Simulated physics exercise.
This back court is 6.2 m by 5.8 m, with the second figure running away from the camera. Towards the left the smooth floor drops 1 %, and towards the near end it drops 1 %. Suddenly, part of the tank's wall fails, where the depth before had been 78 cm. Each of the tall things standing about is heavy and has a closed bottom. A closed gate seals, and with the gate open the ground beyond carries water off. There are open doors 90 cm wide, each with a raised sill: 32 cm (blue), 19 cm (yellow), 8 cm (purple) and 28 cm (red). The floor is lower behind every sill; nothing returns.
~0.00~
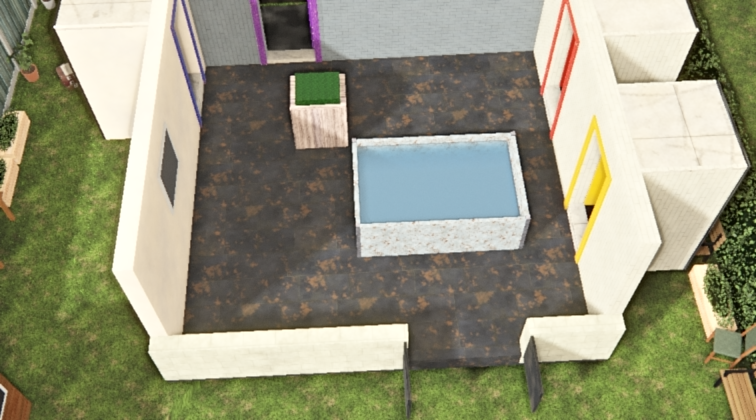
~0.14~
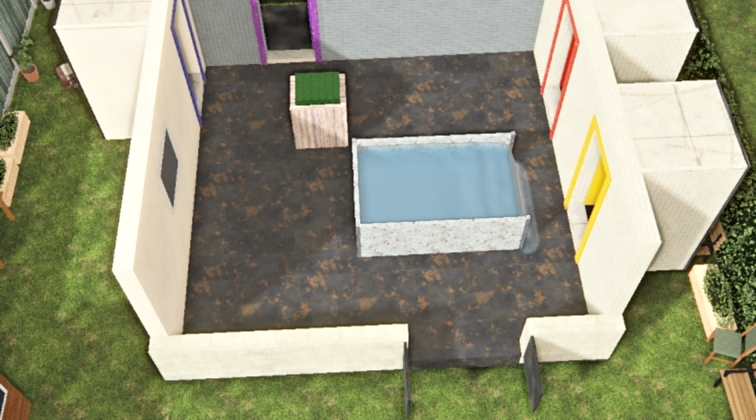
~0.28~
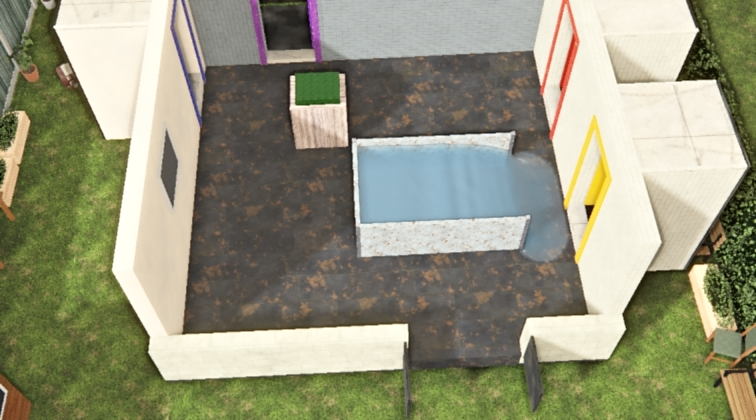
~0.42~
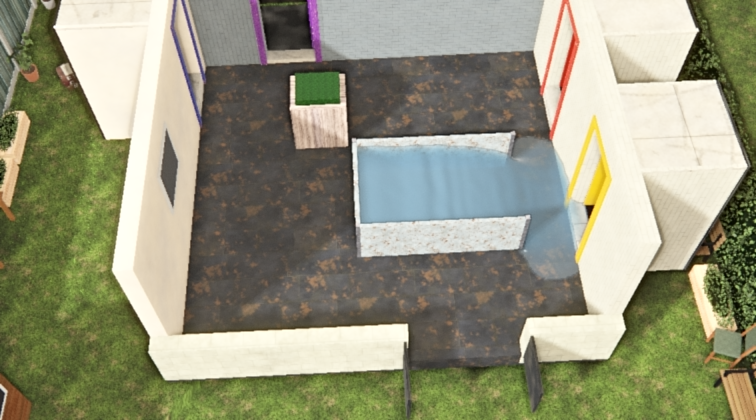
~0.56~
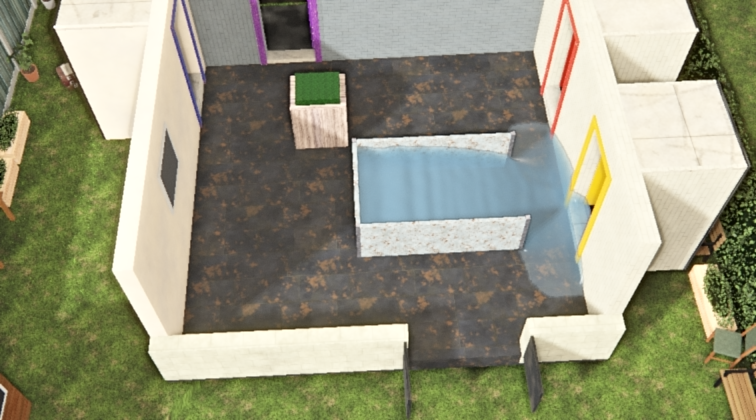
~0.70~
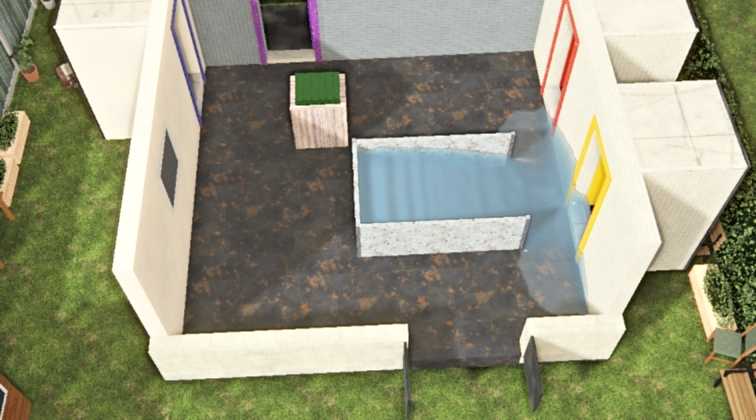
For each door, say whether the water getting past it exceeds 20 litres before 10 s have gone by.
By that time: The blue door stays at or below 20 litres; the yellow door exceeds 20 litres; the purple door stays at or below 20 litres; the red door stays at or below 20 litres.
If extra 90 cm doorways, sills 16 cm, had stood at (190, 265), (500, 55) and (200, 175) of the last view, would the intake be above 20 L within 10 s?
Note, doorways in listed order: Stays short, goes beyond, stays short.
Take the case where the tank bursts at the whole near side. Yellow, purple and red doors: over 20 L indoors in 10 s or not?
The yellow door comes out less than that, the purple door less than that and the red door less than that.
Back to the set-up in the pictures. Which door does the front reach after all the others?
That's the blue door.
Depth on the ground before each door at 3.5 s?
Door by door, in cm: Blue reads 0, yellow reads 23, purple reads 5, red reads 10.
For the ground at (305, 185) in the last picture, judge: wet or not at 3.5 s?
By then the spot is spared.
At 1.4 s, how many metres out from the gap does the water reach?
Roughly 3.4 metres out.
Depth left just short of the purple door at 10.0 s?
Depth: ~ 6.0 cm.
After 1.4 s water covers 20 % of the floor and is deepest (52 cm) near (552, 196); blue door not reached, yellow door 49 cm at the sill, 173 L in, purple door not reached, red door 15 cm at the sill, 0 L in.
After 2.2 s water covers 30 % of the floor and is deepest (47 cm) near (590, 325); blue door not reached, yellow door 40 cm at the sill, 322 L in, purple door not reached, red door 16 cm at the sill, 0 L in.
After 3.5 s water covers 60 % of the floor and is deepest (30 cm) near (590, 325); blue door not reached, yellow door 23 cm at the sill, 403 L in, purple door 5 cm at the sill, 0 L in, red door 10 cm at the sill, 0 L in.
After 6.0 s water covers 90 % of the floor and is deepest (17 cm) near (194, 214); blue door 16 cm at the sill, 0 L in, yellow door 10 cm at the sill, 409 L in, purple door 3 cm at the sill, 0 L in, red door 5 cm at the sill, 0 L in.
After 10.0 s water covers 95 % of the floor and is deepest (14 cm) near (181, 358); blue door 8 cm at the sill, 0 L in, yellow door 7 cm at the sill, 409 L in, purple door 6 cm at the sill, 1 L in, red door 3 cm at the sill, 0 L in.
